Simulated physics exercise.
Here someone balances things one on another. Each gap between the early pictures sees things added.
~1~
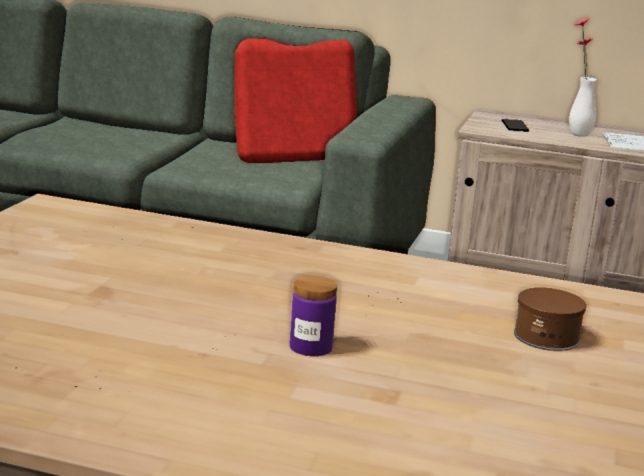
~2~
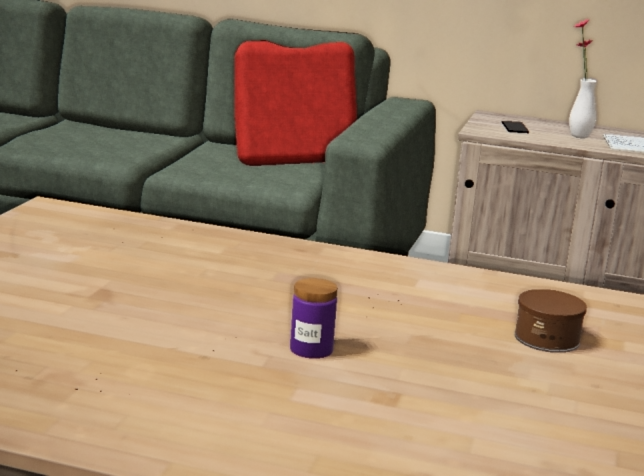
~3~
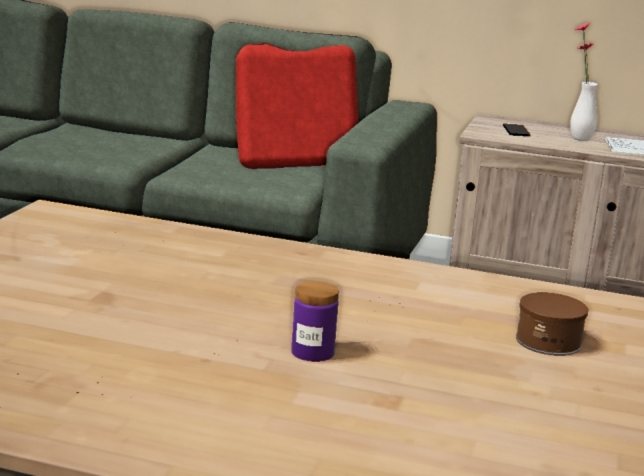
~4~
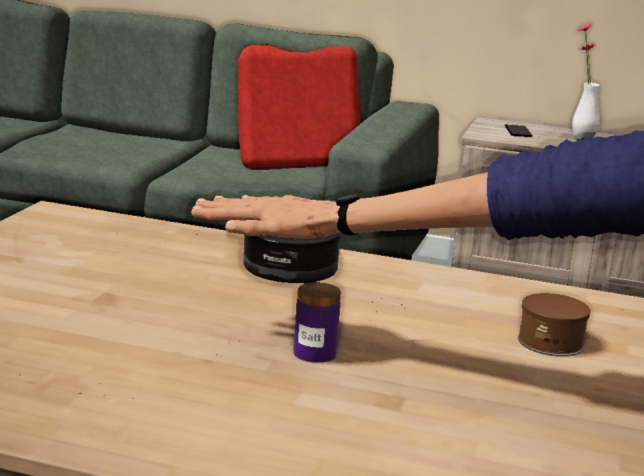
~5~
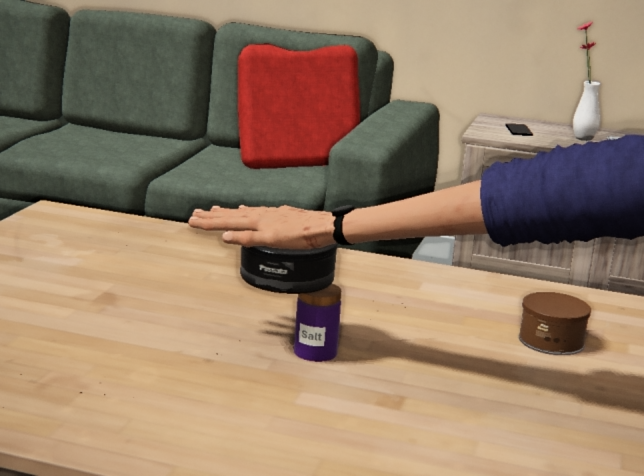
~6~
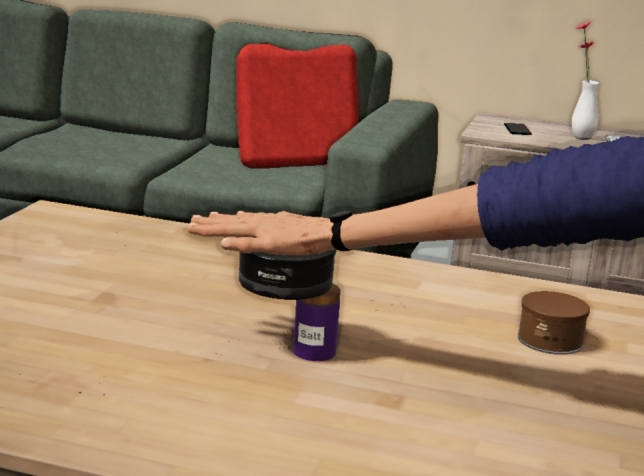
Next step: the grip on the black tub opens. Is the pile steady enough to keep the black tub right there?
My guess is a failure.
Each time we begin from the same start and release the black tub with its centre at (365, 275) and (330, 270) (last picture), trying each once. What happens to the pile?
The first try leaves the pile knocked down, the second leaves it standing.
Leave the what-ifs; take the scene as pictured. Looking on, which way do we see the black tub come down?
It goes to the left.
Then, 0.30 s later than the last frame, black tub now fallen.
Then, 0.40 s later than the last frame, things are still on the move.
Then, 0.90 s later than the last frame, nothing new.
When it is over, fallen, black tub; the other 2 as before. End places, in pixels of the last picture, black tub near (250, 295). The pile comes apart.
